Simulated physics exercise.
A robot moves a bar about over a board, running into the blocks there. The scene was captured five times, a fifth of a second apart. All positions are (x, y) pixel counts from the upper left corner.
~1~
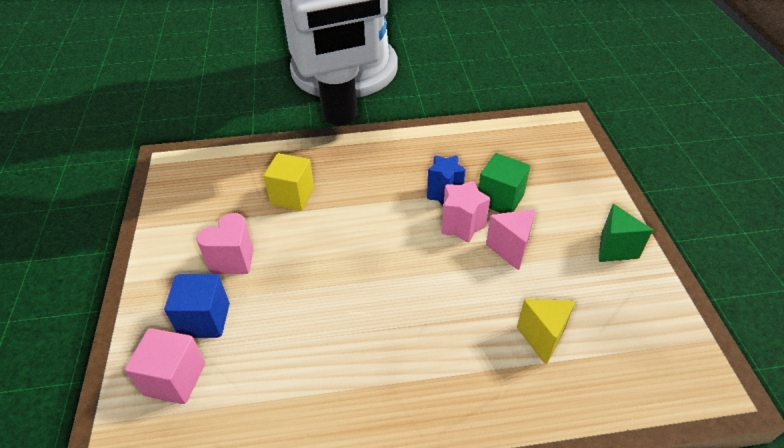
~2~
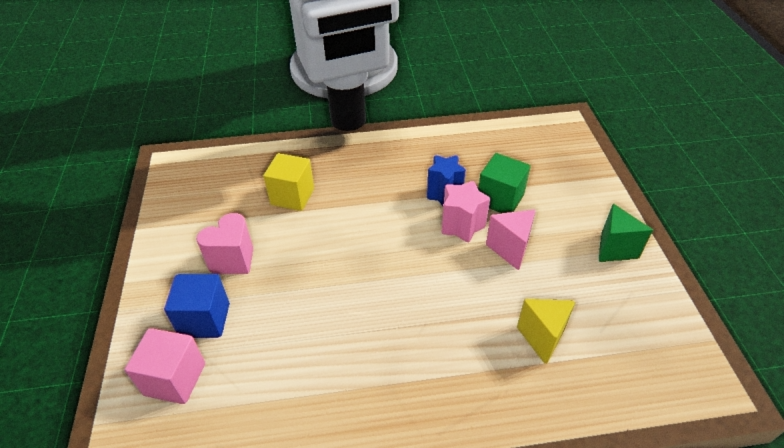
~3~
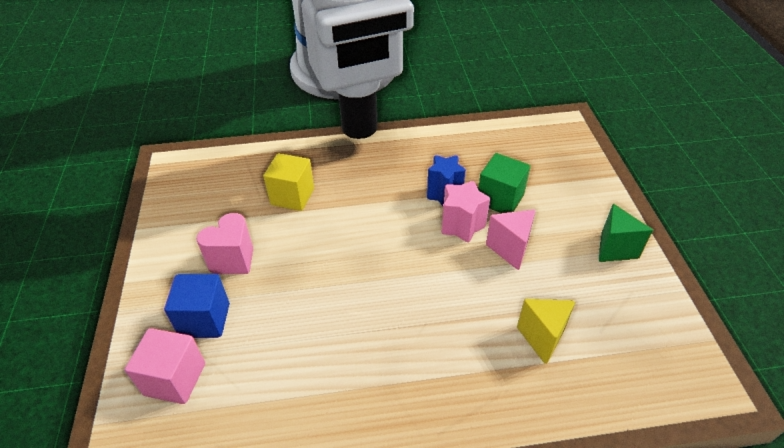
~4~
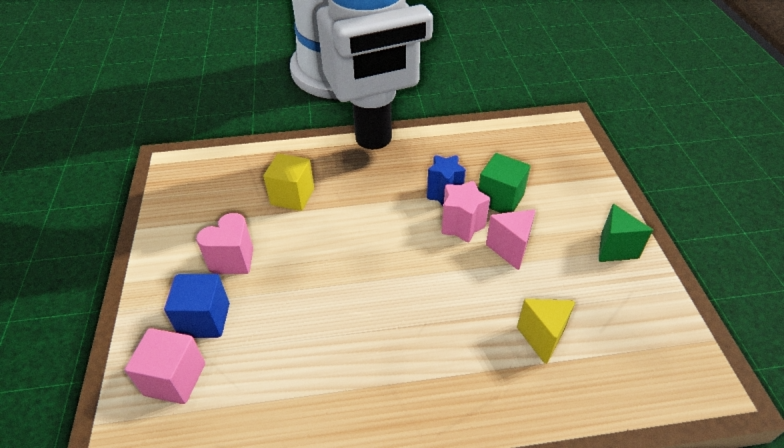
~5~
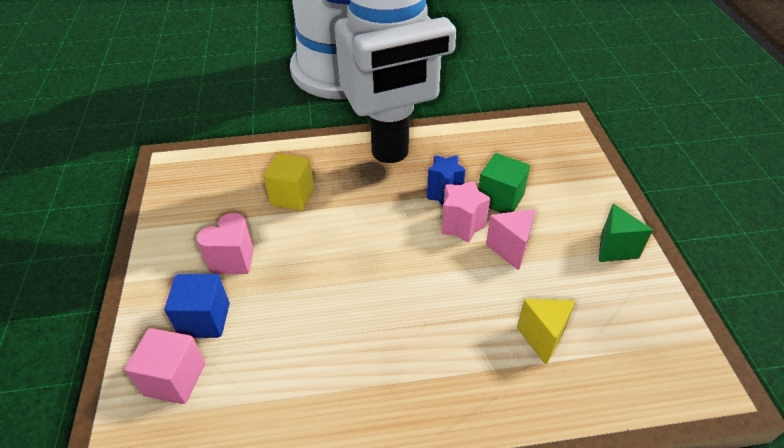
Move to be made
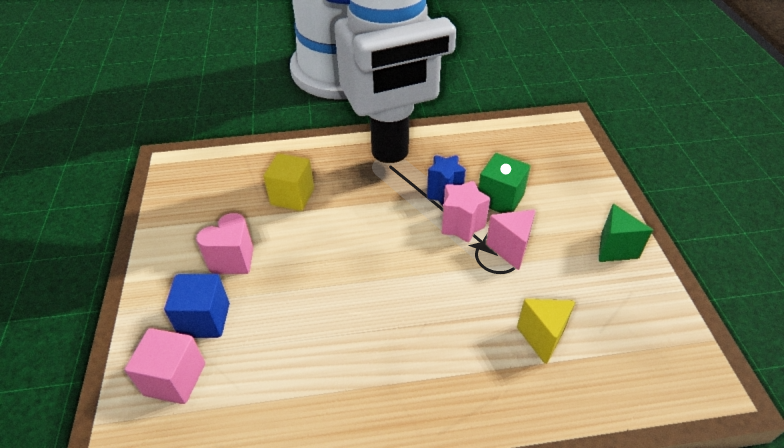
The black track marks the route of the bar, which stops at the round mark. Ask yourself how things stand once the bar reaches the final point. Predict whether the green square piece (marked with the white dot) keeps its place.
Moved away.
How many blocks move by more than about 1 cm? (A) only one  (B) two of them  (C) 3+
Option C.
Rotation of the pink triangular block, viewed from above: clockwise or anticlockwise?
Twists anticlockwise.
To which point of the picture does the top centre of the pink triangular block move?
Near (569, 256).
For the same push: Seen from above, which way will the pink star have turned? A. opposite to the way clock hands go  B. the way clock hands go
I'll go with B - the way clock hands go.
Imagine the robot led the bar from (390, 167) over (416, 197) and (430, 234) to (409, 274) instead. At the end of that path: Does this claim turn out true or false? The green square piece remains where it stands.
It is true.
The drawn path runs from (390, 167) to (498, 256); the dot is on the green square piece.
The first path, step by step. One third of the way, bar (424, 179); blue star (459, 171).
Two thirds of the way, bar (460, 208); blue star (498, 191), turned 25° anticlockwise; pink star (486, 220), turned 60° clockwise; green square piece (524, 170), turned 45° anticlockwise; pink triangular block (522, 229), turned 50° anticlockwise.
At the end, bar (501, 241); blue star (514, 197), turned 65° anticlockwise; pink star (526, 256), turned 60° clockwise; green square piece (524, 170), turned 45° anticlockwise; pink triangular block (569, 256), turned 85° anticlockwise.
